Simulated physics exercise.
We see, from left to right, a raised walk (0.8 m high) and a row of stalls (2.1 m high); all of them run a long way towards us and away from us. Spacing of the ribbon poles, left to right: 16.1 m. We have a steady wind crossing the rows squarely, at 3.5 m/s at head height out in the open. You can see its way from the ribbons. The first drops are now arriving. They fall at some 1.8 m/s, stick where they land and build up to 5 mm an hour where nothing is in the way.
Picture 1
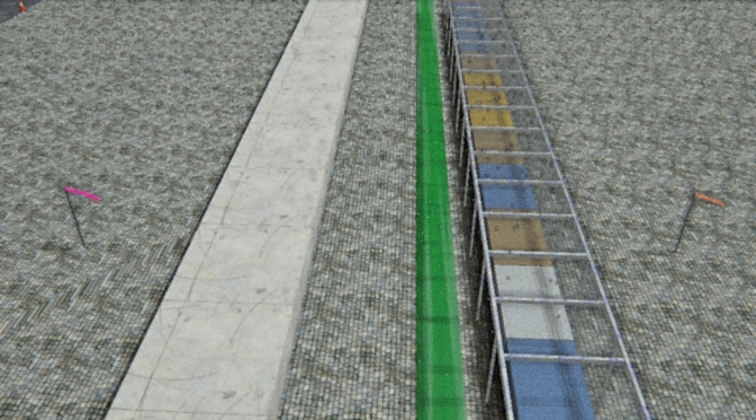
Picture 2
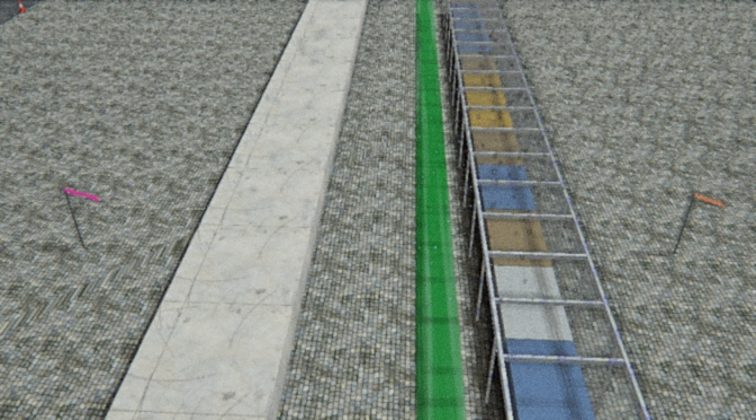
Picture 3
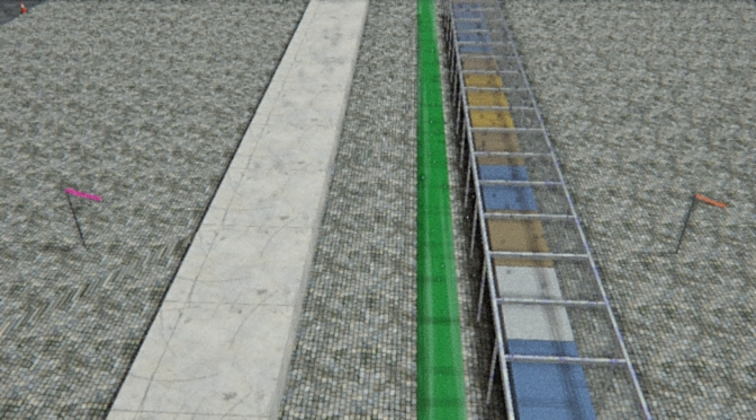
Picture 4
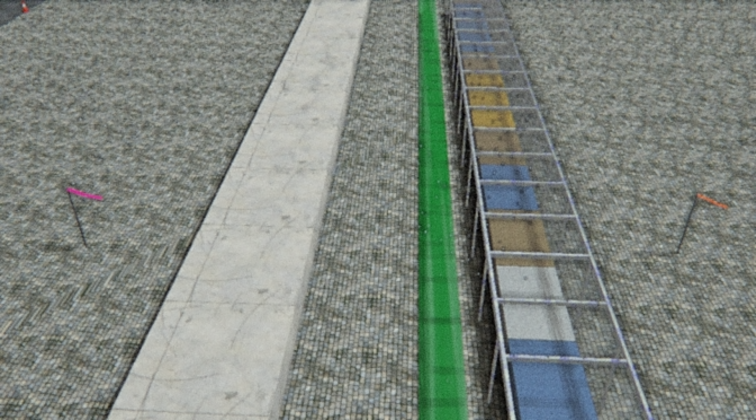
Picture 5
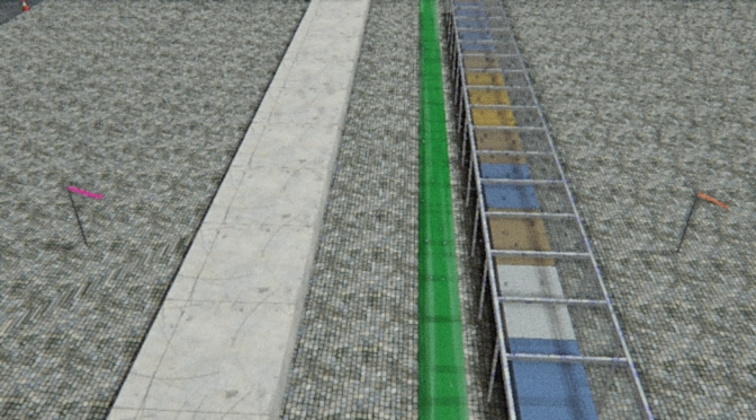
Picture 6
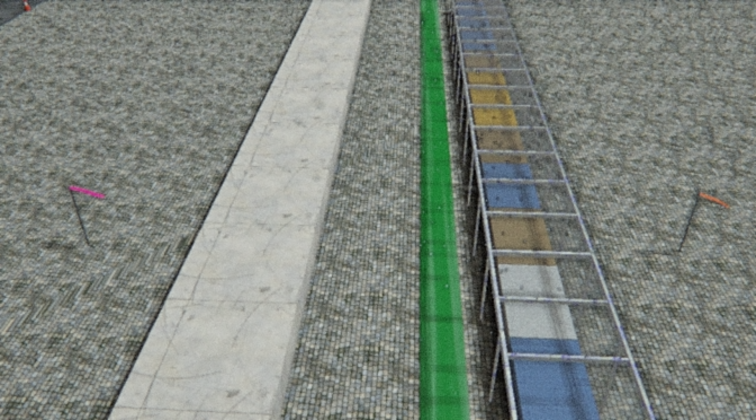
The clip opens on a pale raised walk, a green strip and a metal-framed row of stalls with coloured panels, running away across patterned grey ground. Pink and orange ribbons on poles at either side stream rightward, fluttering only slightly, and by the end little else has visibly changed.
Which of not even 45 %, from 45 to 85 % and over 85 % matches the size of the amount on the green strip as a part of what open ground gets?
The match is more than 85 %.
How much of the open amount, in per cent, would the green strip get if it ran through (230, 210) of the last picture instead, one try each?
80 %.
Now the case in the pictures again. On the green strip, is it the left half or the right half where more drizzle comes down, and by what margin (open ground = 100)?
The left-hand side, about 10 points ahead.
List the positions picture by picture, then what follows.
The first picture shows the left ribbon ends at (99, 200), leaning 75 degrees to the right.
The second picture shows the right ribbon ends at (724, 205), leaning 70 degrees to the right and the green one passes (434, 244).
The third picture shows the left ribbon ends at (100, 200), leaning 75 degrees to the right, above the rows the drops slant 70 degrees from upright, towards the right and the top of the row of stalls crosses (513, 153).
The fourth picture shows the right ribbon ends at (727, 207), leaning 70 degrees to the right and the green one passes (435, 195).
The fifth picture shows the left ribbon ends at (102, 197), leaning 75 degrees to the right and above the rows the drops slant 70 degrees from upright, towards the right.
The sixth picture shows the right ribbon ends at (729, 207), leaning 65 degrees to the right and the top of the raised walk crosses (274, 184).
In 10 minutes the green strip collects 0.8 mm against 0.8 mm in the open.
In 30 minutes the green strip collects 2.5 mm against 2.5 mm in the open.
In 60 minutes the green strip collects 5.1 mm against 5.0 mm in the open, so the green strip has 101 % of the open amount; the left half of it has 107 %, the right half 95 %.
